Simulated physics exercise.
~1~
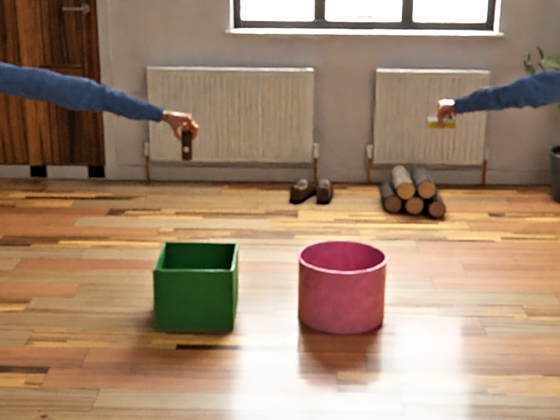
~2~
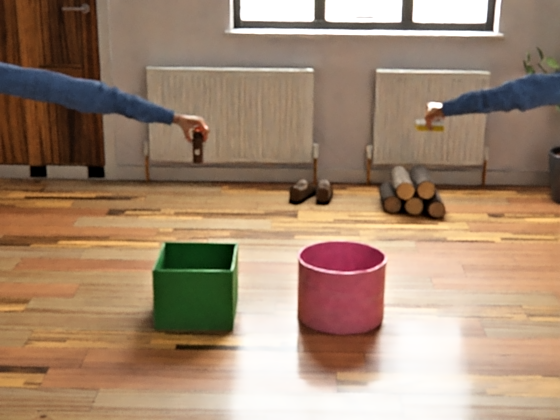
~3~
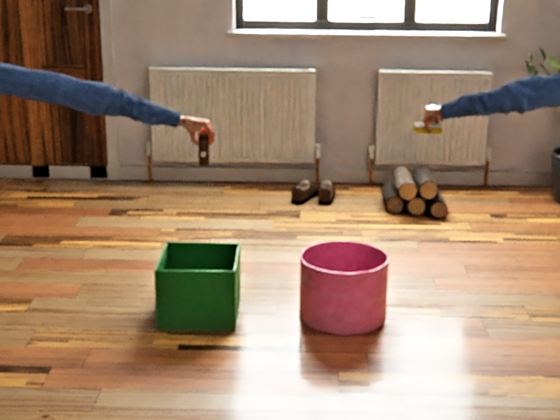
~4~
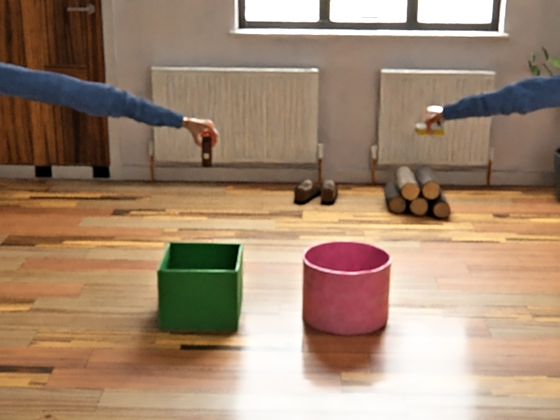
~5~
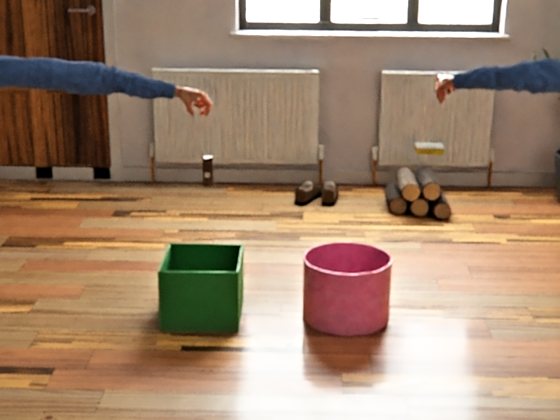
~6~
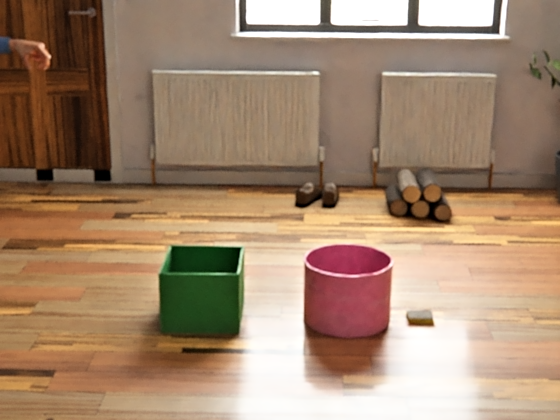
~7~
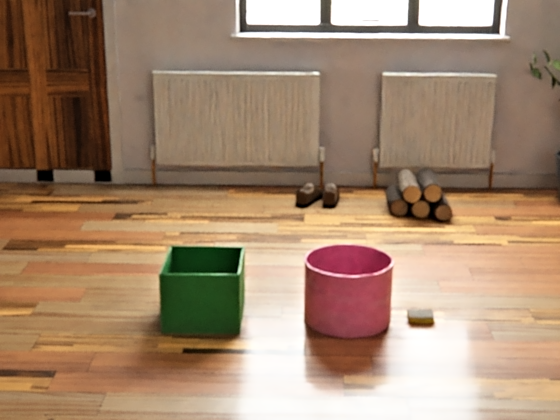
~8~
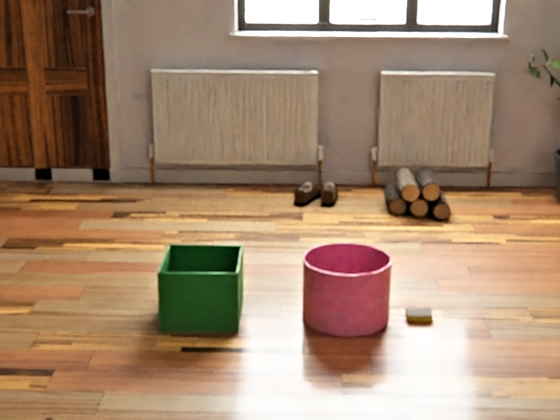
Two hands releasing a brown shaker and a yellow sponge, the shaker dropping into a green crate, the sponge landing beside a pink bin.
